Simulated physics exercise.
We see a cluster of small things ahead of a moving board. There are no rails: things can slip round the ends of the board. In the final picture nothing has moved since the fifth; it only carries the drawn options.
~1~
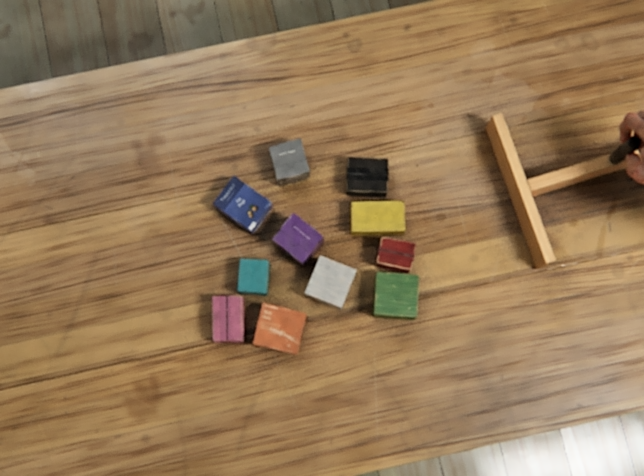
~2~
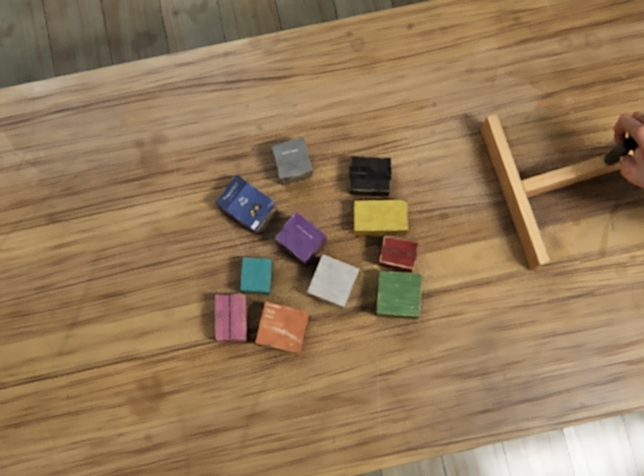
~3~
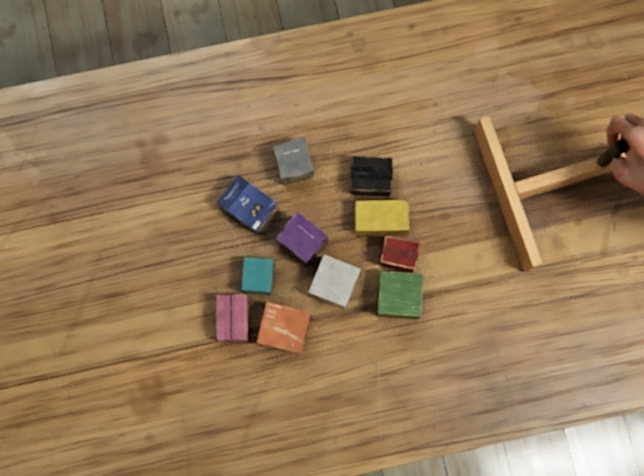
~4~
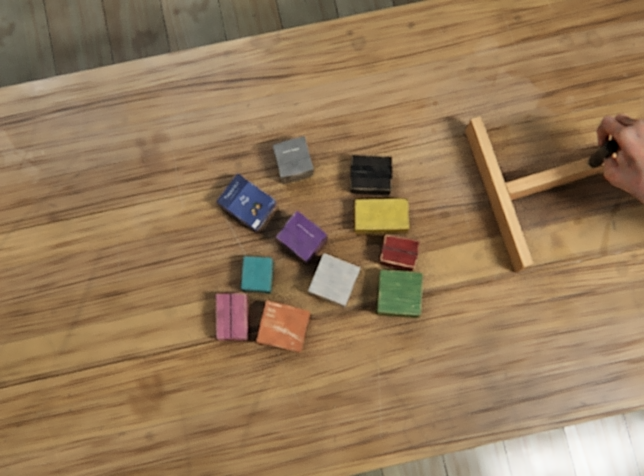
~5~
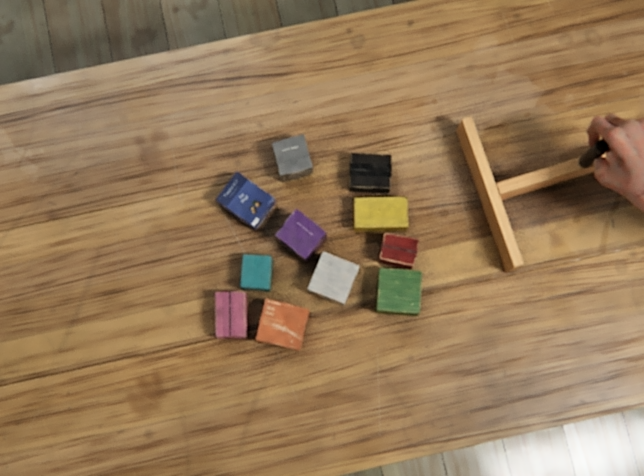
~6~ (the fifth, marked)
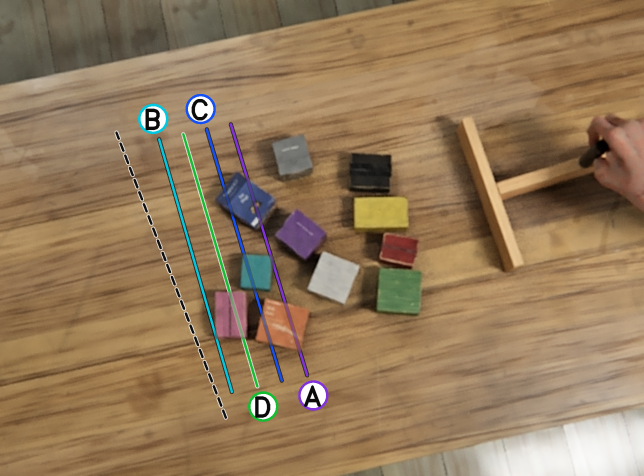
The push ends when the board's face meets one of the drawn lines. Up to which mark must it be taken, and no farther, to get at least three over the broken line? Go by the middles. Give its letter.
The first such stop is D.
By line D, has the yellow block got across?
By then, no.
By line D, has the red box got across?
No.
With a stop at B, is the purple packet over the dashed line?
By then, yes.
On the marked copy, A at (268, 247); B at (195, 263); C at (243, 252); D at (219, 257); the dashed line at (170, 271).
Following D. Soon after the start, board (396, 211); pink box (232, 315); turquoise block (257, 273); none across.
Later, board (297, 232); pink box (218, 327); turquoise block (217, 284); none across.
In the end, board (220, 249); pink box (172, 370); purple packet (145, 248); four across.
As for the rest, A gets none across; B gets six across, but is farther than needed; C gets only one across.
